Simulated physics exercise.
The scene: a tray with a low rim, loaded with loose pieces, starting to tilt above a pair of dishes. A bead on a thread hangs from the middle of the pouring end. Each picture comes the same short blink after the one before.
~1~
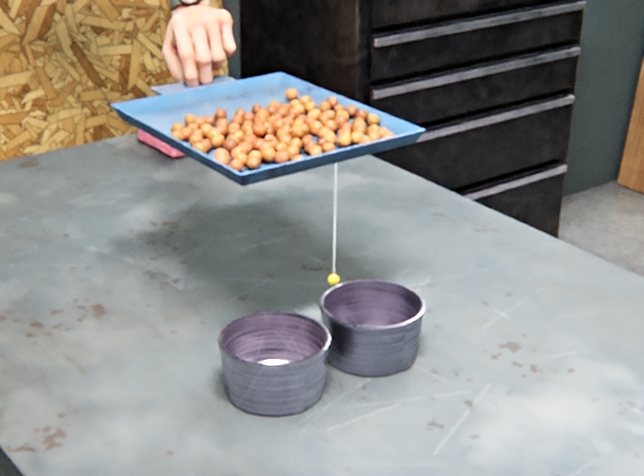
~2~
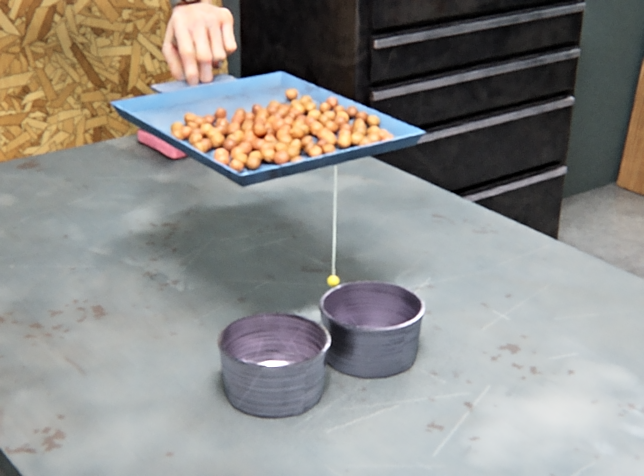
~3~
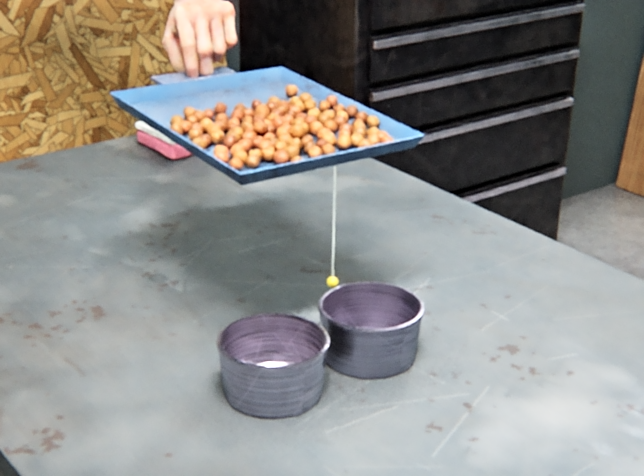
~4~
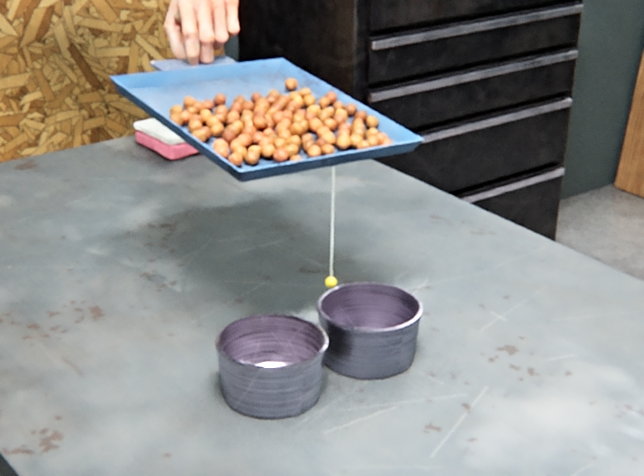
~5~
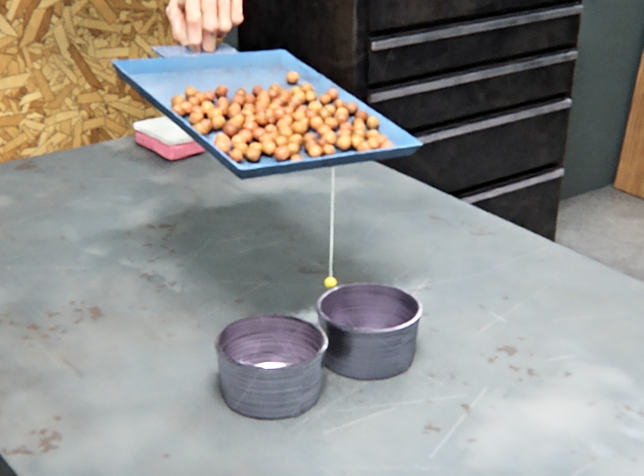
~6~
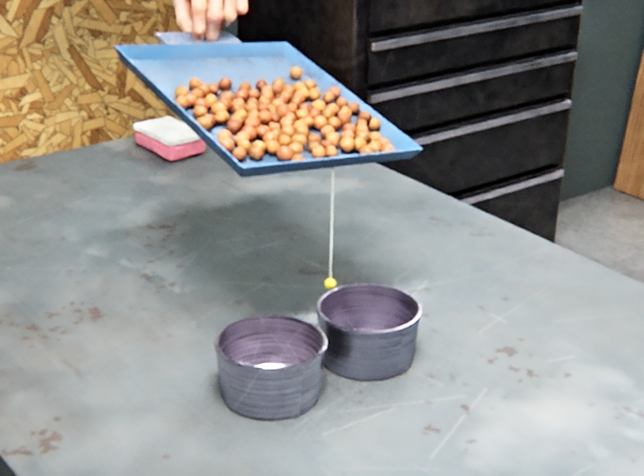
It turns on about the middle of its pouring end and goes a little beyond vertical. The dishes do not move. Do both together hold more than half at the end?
Caught overall: Only the smaller part.
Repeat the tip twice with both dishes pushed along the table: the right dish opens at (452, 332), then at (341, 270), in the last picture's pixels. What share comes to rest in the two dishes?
Roughly 0 per cent, and 0 per cent.
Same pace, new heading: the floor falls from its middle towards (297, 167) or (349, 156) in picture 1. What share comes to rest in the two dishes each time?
Near 80 % and 50 %.
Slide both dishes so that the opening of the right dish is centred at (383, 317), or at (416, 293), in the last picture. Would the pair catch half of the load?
At the first place less than half, at the second over half.
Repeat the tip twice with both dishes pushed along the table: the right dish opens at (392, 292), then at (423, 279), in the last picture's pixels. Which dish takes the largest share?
First the right dish, then the right one.
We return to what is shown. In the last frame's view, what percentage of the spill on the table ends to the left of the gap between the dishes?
Roughly 0 in a hundred.
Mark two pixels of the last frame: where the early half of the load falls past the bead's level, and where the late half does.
Early half (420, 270), late half (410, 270).
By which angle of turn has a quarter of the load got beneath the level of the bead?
At about 80°.
Just after the last frame, tray tipped steeply; every one on the tray.
A moment on, tray tipped past a quarter turn; roughly a third in the right dish; roughly two thirds outside both; just a few in the air.
Further on, tray tipped past a quarter turn; roughly a third in the right dish; roughly two thirds outside both.
When it is over, tray tipped past a quarter turn; not one in the left dish; roughly a third in the right dish; roughly two thirds outside both.
